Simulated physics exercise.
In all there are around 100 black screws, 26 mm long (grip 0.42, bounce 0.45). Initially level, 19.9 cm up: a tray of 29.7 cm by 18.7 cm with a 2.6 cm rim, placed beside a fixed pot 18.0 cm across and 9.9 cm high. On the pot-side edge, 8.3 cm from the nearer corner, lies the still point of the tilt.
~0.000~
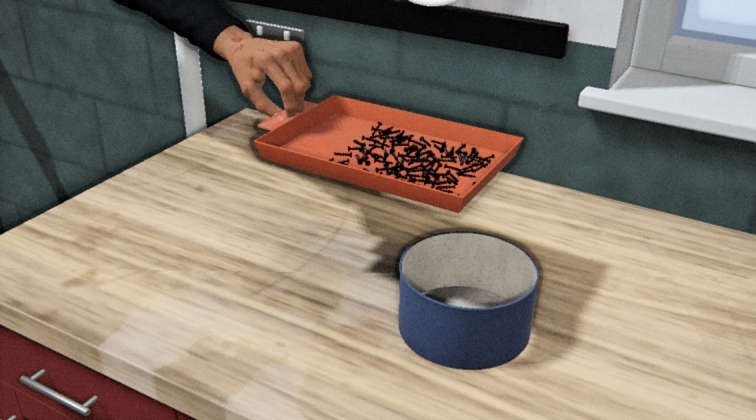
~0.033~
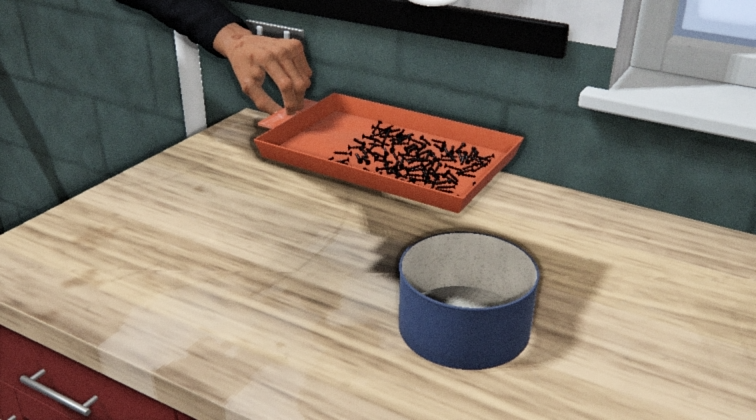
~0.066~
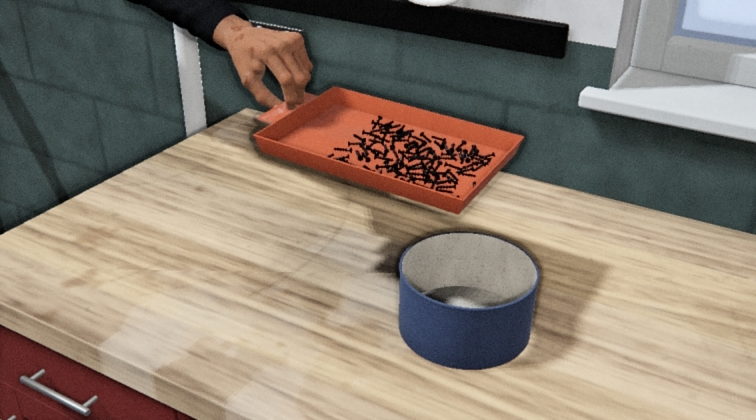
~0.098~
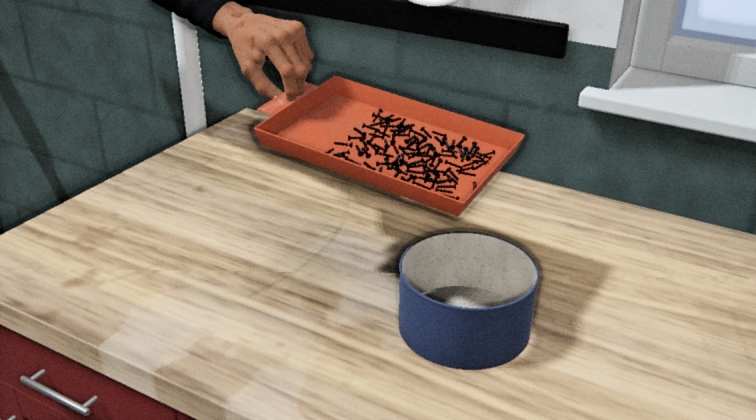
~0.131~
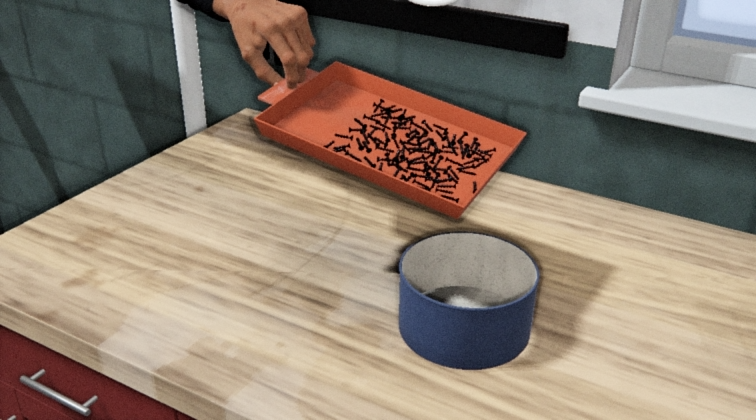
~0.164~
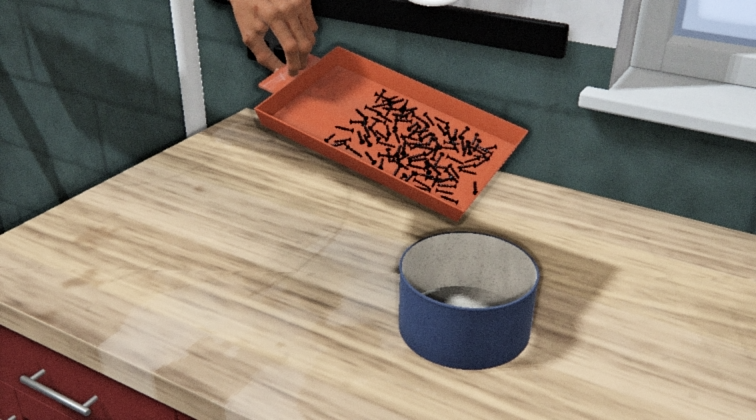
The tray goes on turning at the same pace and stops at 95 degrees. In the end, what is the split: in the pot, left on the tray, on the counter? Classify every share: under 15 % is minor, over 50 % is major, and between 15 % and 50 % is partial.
Pot: Major, left on the tray: Minor, counter: Minor.
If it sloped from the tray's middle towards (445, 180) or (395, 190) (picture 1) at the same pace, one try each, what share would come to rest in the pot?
I'd put it at roughly 75 per cent for the first tilt and roughly 95 per cent for the second.
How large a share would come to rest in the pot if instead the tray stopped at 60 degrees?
It would land at about 25 percent.
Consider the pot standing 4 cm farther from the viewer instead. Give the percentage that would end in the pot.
Close to 60 per cent, then.
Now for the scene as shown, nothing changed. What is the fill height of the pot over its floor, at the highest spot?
Close to 2.5 cm up.
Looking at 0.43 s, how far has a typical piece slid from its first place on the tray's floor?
About 5 cm.
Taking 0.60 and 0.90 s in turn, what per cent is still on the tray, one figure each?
Sequence: 85; 0.
Then, at 0.43 s, tilt 56 degrees; the tray holds 100 %, the pot 0 %.
After 0.60 s, tilt 81 degrees; the tray holds 85 %, the pot 5 %.
Then, at 0.90 s, tilt 95 degrees; the tray holds 0 %, the pot 95 %.
At rest (1.6 s), pot 95 %, tray 0 %, counter 5 %.
